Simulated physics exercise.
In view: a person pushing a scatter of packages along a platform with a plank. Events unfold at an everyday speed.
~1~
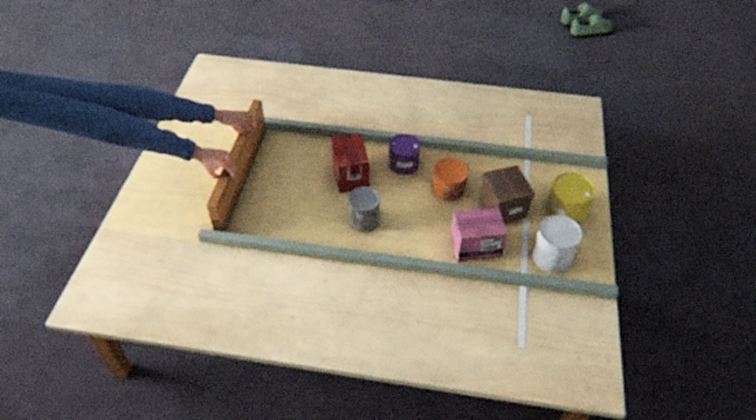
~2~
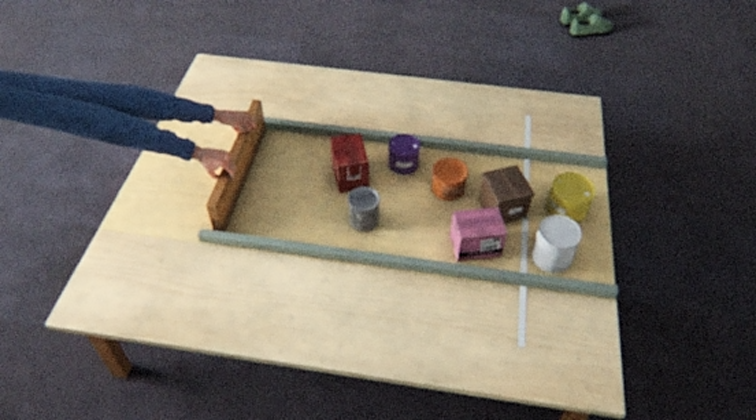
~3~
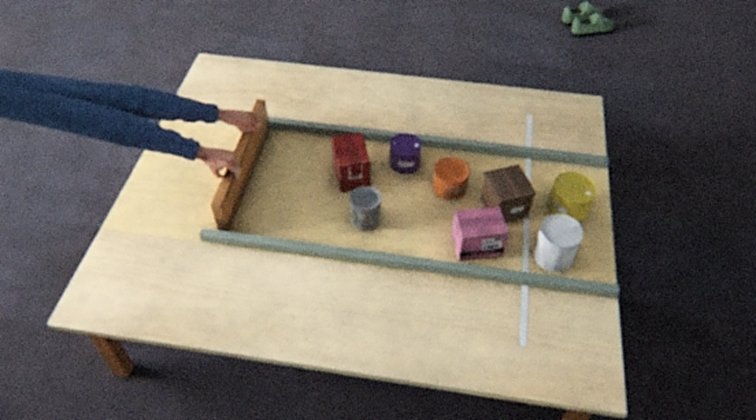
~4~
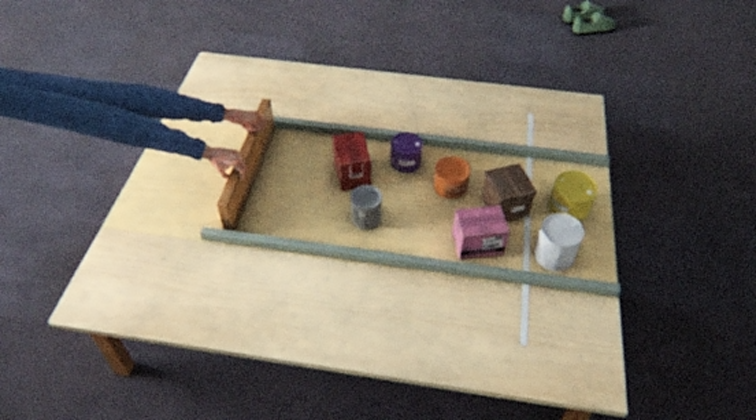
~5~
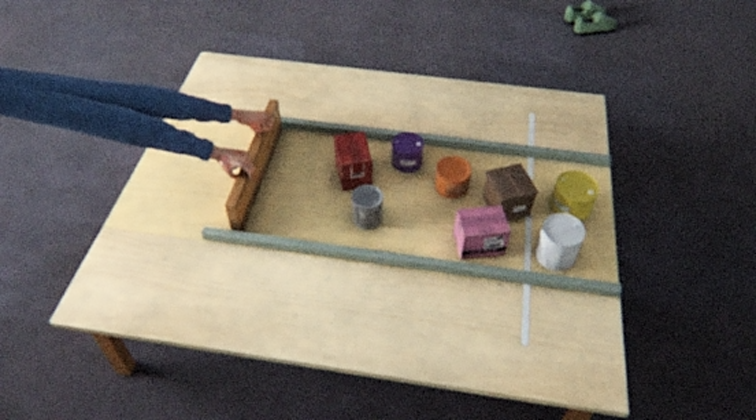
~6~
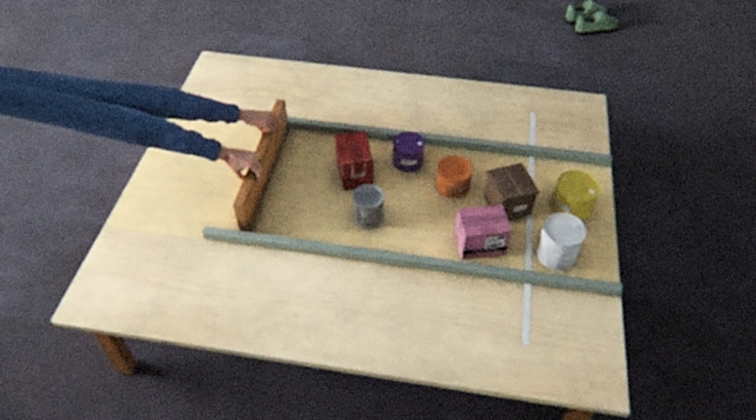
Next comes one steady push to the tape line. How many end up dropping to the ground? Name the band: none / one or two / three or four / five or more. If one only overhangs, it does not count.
The number sent down is small, one or two.
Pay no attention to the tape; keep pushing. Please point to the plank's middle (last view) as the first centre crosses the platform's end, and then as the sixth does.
At (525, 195) for the first, at (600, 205) for the sixth.
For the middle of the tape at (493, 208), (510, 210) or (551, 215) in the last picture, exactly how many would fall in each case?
Going through them in order, you'd see 0, 0 and 2.
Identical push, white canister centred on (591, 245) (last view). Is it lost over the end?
Put there, it simply holds its spot.
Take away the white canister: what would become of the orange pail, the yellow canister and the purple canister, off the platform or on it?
In that case the orange pail stays where it is, the yellow canister winds up down, and the purple canister stays where it is.
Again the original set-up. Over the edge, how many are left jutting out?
The total would be 1.
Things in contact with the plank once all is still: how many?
3.
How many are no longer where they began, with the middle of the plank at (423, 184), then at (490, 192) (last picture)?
The first count is 5, and then it's 8.
A little later, none off yet; yellow canister at rest near (575, 196); white canister at rest near (560, 242); brown tote at rest near (510, 193).
Next, none off yet; yellow canister at rest near (575, 196); white canister shifted a little near (575, 247); brown tote shifted about its own width near (540, 207).
When it is over, the number that fall off is one or two; down, yellow canister.
